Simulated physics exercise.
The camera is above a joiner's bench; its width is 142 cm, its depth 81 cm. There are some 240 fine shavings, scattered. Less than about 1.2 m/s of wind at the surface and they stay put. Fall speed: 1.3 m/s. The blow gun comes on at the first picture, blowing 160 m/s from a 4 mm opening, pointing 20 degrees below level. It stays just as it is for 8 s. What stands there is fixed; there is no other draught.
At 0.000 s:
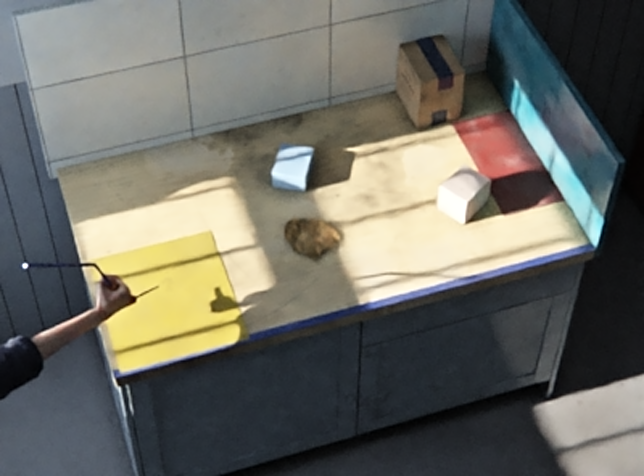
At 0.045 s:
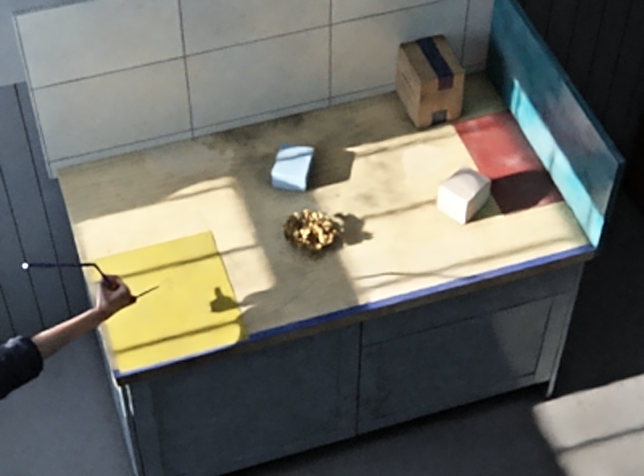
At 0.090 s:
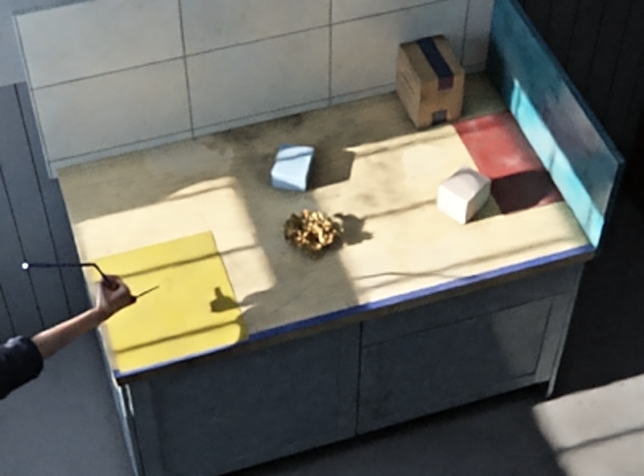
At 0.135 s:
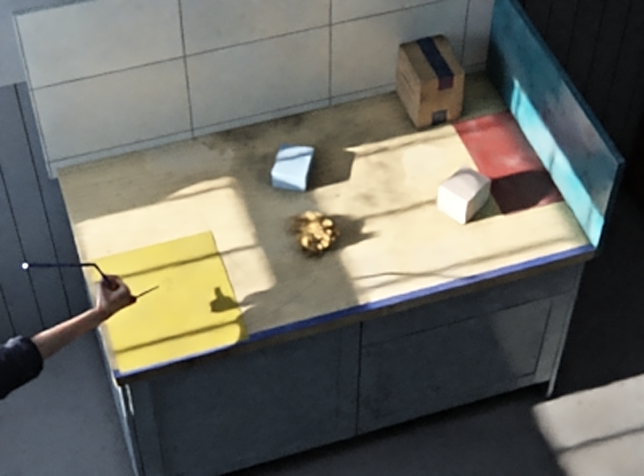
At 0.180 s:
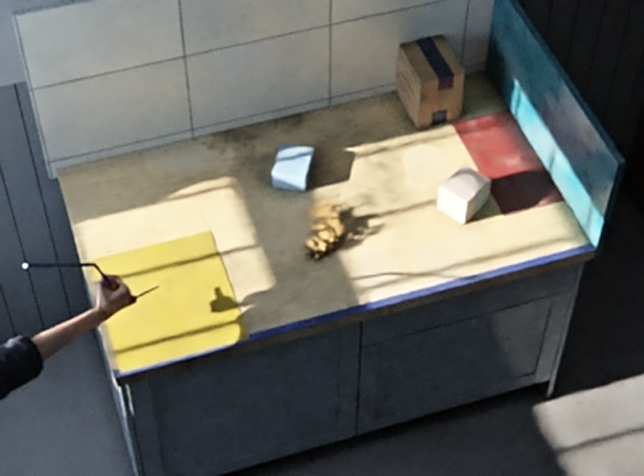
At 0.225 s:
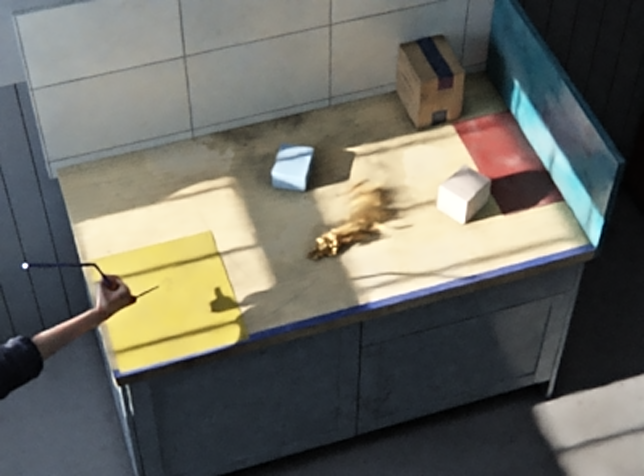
Golden-brown shavings lying still on a bench, then stirring and spreading rightward in a blurred trail as a hand holds a thin nozzle at left.
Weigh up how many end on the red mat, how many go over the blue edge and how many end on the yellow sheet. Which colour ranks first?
The red one leads.
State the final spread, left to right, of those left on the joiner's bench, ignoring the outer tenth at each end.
Around 30 cm.
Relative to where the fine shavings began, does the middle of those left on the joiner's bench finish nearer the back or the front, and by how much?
It ends ahead of its start, some 10 cm.
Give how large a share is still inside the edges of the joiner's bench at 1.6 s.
Near 100 %.
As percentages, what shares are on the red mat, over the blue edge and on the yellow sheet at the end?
I'd put it at around 30 % for red, 2 % for blue and 0 % for yellow.
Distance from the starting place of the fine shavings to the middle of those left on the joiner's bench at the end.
Around 75 cm, I reckon.
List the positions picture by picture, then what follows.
In the first frame, the middle of the fine shavings is near (313, 236), none has stirred yet and the mouth of the blow gun is at (159, 287).
In the second frame, the middle of the fine shavings is near (309, 230), none has stirred yet, the red mat is centred on (507, 161), the yellow sheet is centred on (167, 299) and the blue edge is centred on (365, 311).
In the third frame, the middle of the fine shavings is near (309, 230), none has stirred yet, the top of a block is at (293, 160) and the top of a block is at (466, 183).
In the fourth frame, the middle of the fine shavings is near (310, 231), the farthest in sight from the blow gun is at (334, 229) and about 5 % have left their places.
In the fifth frame, the middle of the fine shavings is near (331, 229), the farthest in sight from the blow gun is at (345, 217) and about 75 % have left their places.
In the sixth frame, the middle of the fine shavings is near (361, 221), the farthest in sight from the blow gun is at (386, 200) and about 90 % have left their places.
After 1.6 s the count stands so, 41 % are on the red mat, 0 % on the yellow sheet and 1 % over the blue edge; the middle of those still in play is near (504, 177).
After 2.6 s the count stands so, 32 % are on the red mat, 0 % on the yellow sheet and 1 % over the blue edge; the middle of those still in play is near (548, 184).
After 4.4 s the count stands so, 31 % are on the red mat, 0 % on the yellow sheet and 1 % over the blue edge; the middle of those still in play is near (553, 191).
After 8.0 s, at the end, 26 % are on the red mat, 0 % on the yellow sheet and 2 % over the blue edge; the middle of those still in play is near (561, 200).
